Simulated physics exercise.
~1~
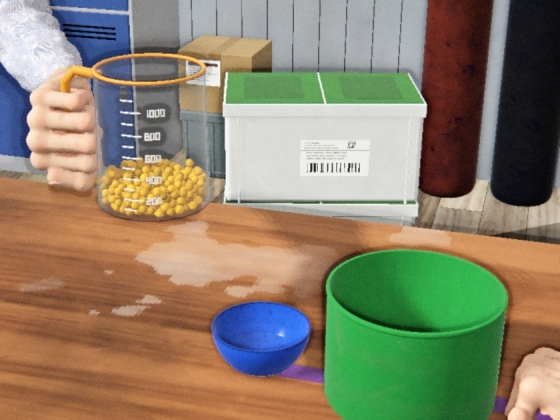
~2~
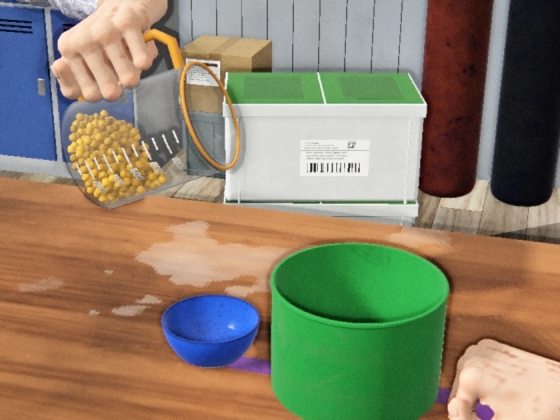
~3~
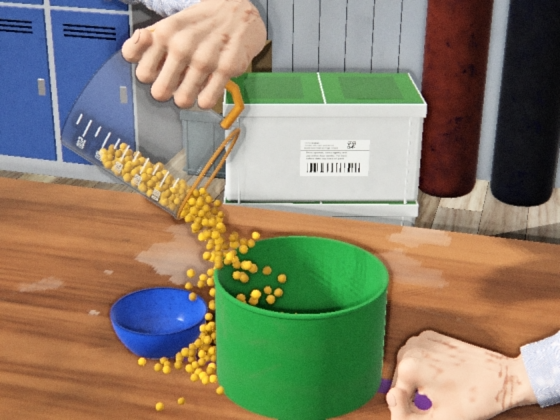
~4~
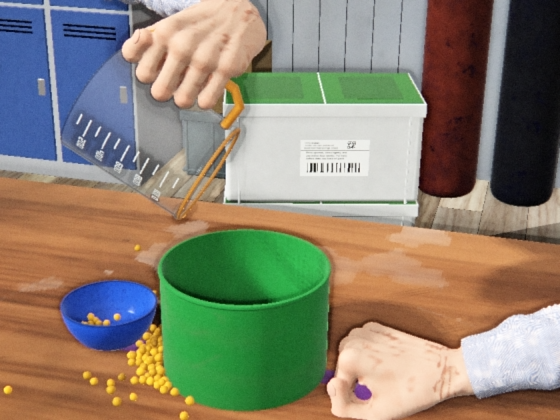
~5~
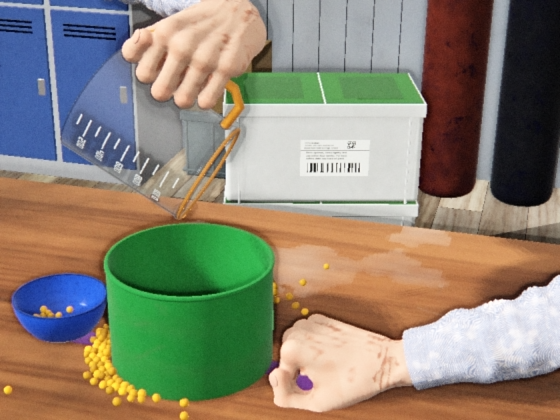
In a workshop, a hand tips a clear jug of yellow kernels over a wooden table while another hand draws a blue bowl and green pot leftward; the kernels pour out, some landing in the pot, many scattering on the table, a few in the bowl.
